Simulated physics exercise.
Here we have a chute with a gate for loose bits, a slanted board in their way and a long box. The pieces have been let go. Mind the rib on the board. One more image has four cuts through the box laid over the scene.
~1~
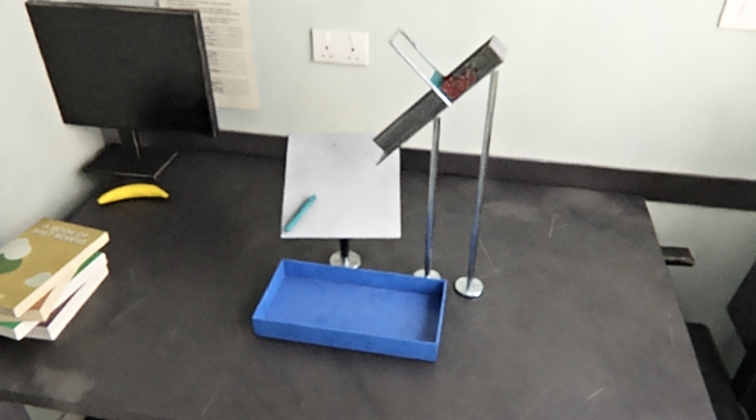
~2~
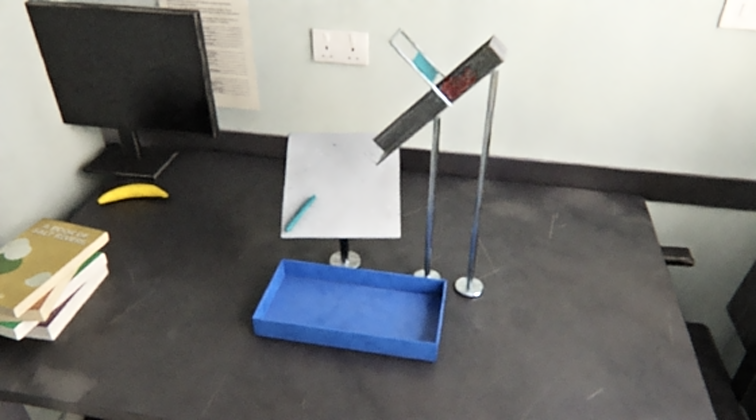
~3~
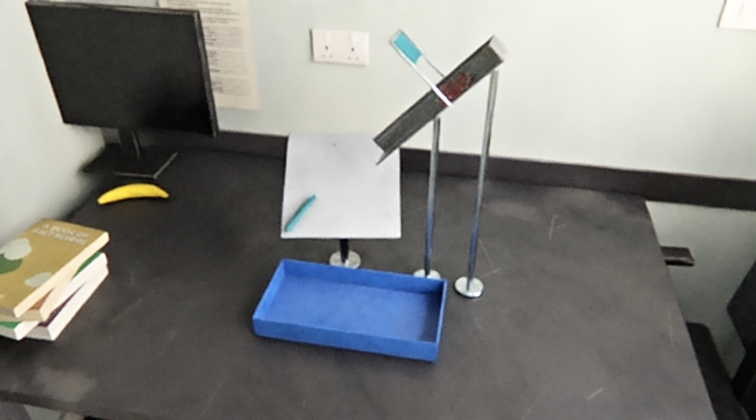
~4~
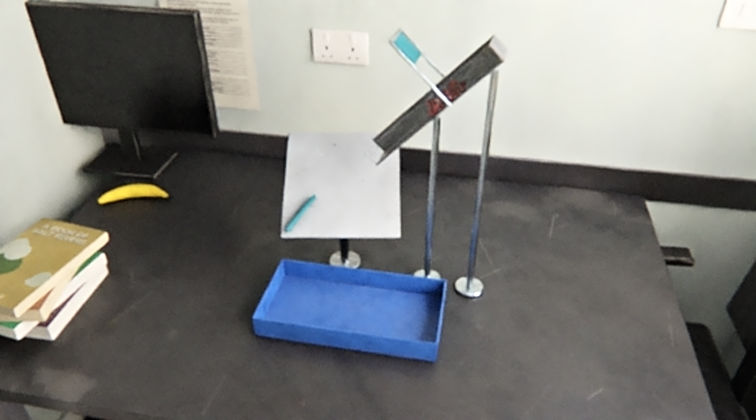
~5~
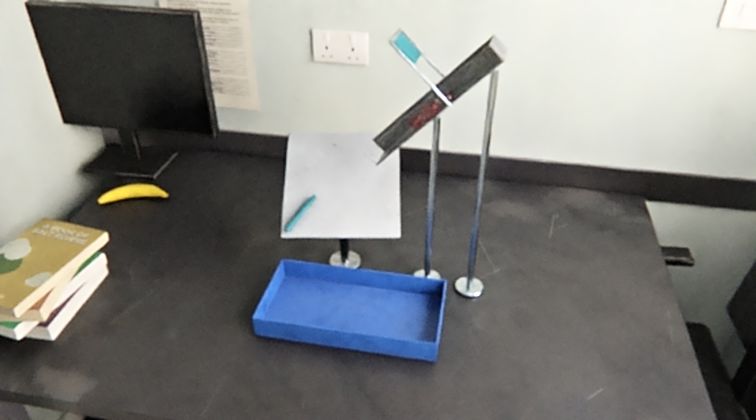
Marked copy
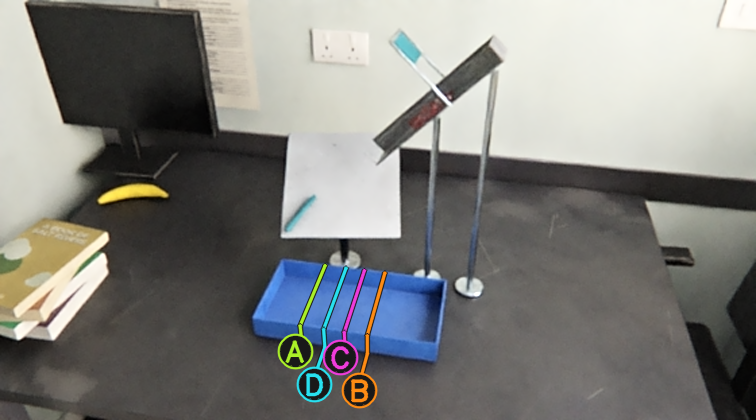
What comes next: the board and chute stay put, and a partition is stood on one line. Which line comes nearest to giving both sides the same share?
I would pick line A.
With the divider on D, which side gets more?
More lands on the left.
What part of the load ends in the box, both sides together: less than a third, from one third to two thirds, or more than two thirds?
It is more than two thirds.
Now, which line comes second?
It is D.
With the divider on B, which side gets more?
More lands on the left.
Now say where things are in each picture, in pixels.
The first frame shows load behind the gate near (461, 82), kidney beans; lip of the chute near (380, 159), sloping fairly steeply.
The second frame shows middle of the board near (342, 183), tilted fairly steeply; middle of its low edge near (341, 237); of its high edge near (344, 133).
The third frame shows front corners of the box near (253, 318) and (437, 344), empty; front of the load near (444, 98).
The fourth frame shows middle of the load near (445, 100); its front near (433, 109), close to a quarter of the way to the lip; rib from (315, 194) to (286, 230).
The fifth frame shows middle of the load near (432, 112); its front near (411, 124), close to half of the way to the lip.
On the marked copy, line A crosses the front rim at (300, 324); line B crosses the front rim at (367, 334); line C crosses the front rim at (344, 331); line D crosses the front rim at (323, 328).
With A, of what is caught, close to half on the left of the divider, close to half on the right.
With B, of what is caught, all but a few on the left of the divider, a small share on the right.
With C, of what is caught, the bulk on the left of the divider, a small share on the right.
With D, of what is caught, close to two thirds on the left of the divider, close to a quarter on the right.
